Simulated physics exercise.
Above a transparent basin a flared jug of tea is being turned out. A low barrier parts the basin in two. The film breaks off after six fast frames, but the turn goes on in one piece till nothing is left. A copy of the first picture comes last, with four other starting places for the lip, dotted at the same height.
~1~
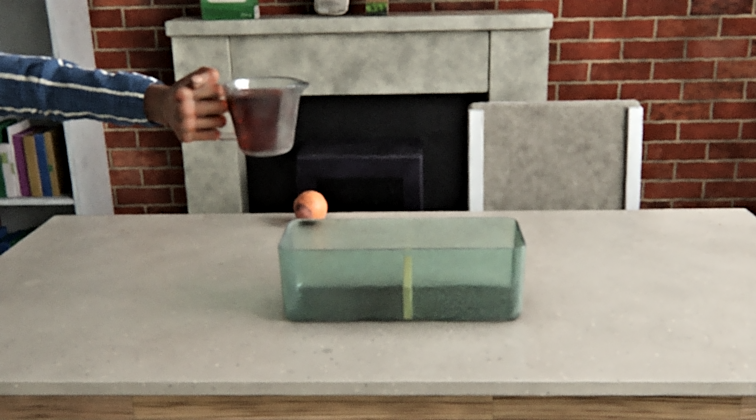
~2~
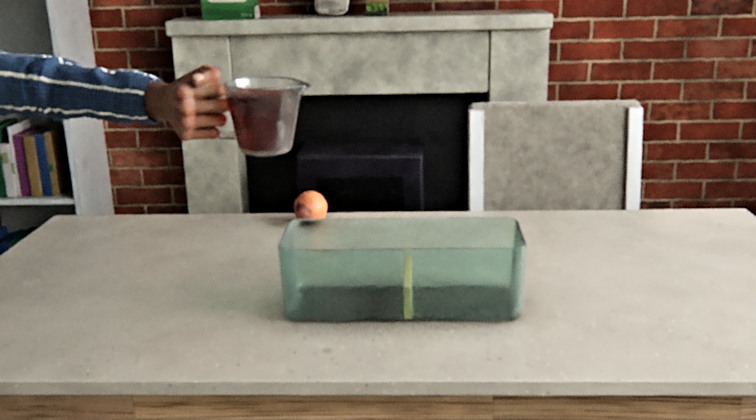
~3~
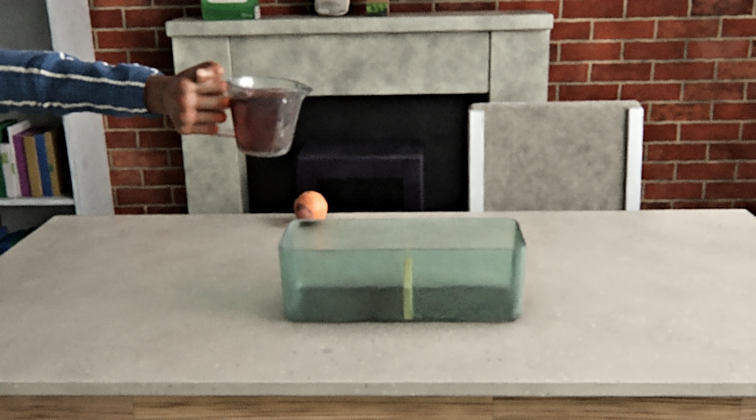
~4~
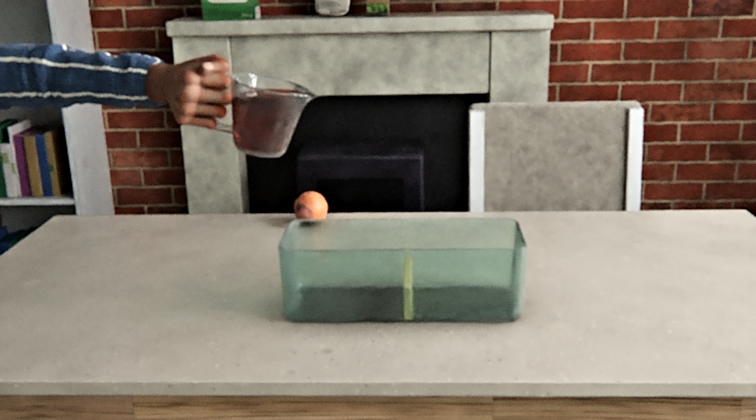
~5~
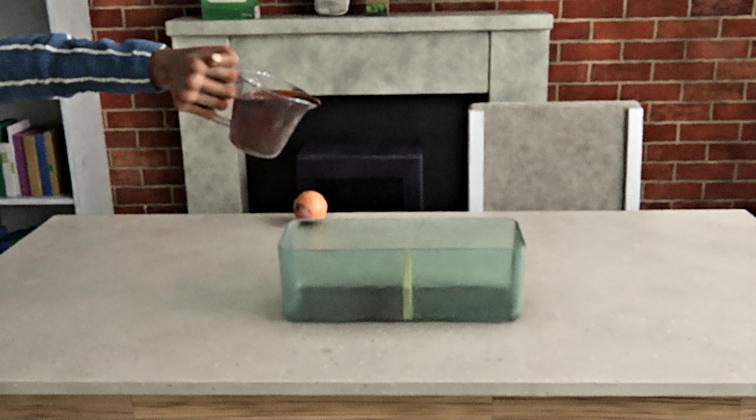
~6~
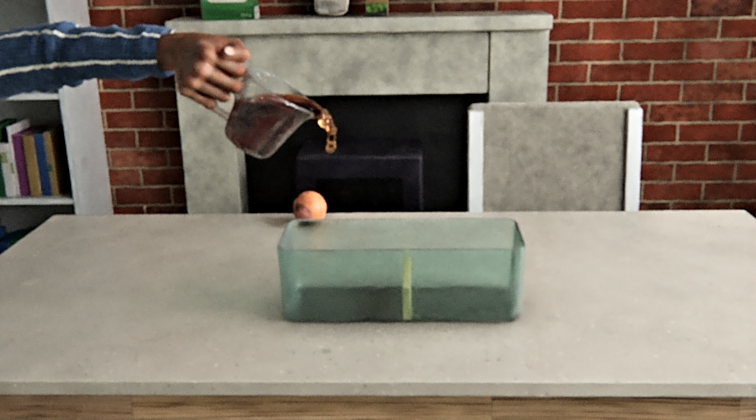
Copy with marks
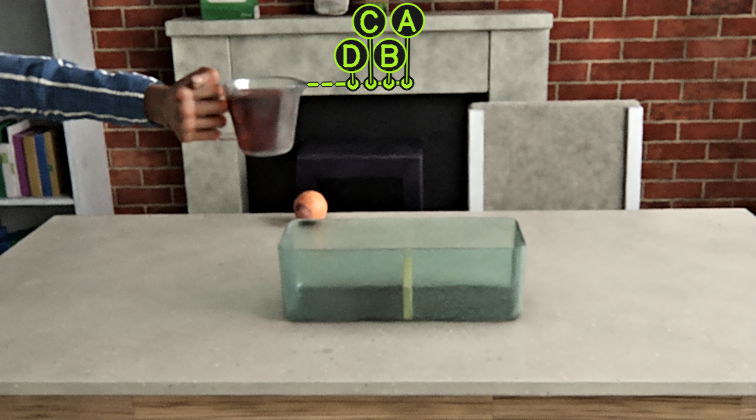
Above a clear basin on a table, a hand tilts a jug until tea emerges.
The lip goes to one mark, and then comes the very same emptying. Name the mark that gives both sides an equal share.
Use dot D.
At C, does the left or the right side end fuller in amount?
The right side.
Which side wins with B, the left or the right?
More ends on the right.
On the marked copy, A at (406, 82); B at (388, 83); C at (370, 83); D at (352, 83).
If A is chosen, about 4 % ends left of the wall and 94 % right of it.
If B is chosen, about 9 % ends left of the wall and 89 % right of it.
If C is chosen, about 20 % ends left of the wall and 79 % right of it.
If D is chosen, about 51 % ends left of the wall and 47 % right of it.
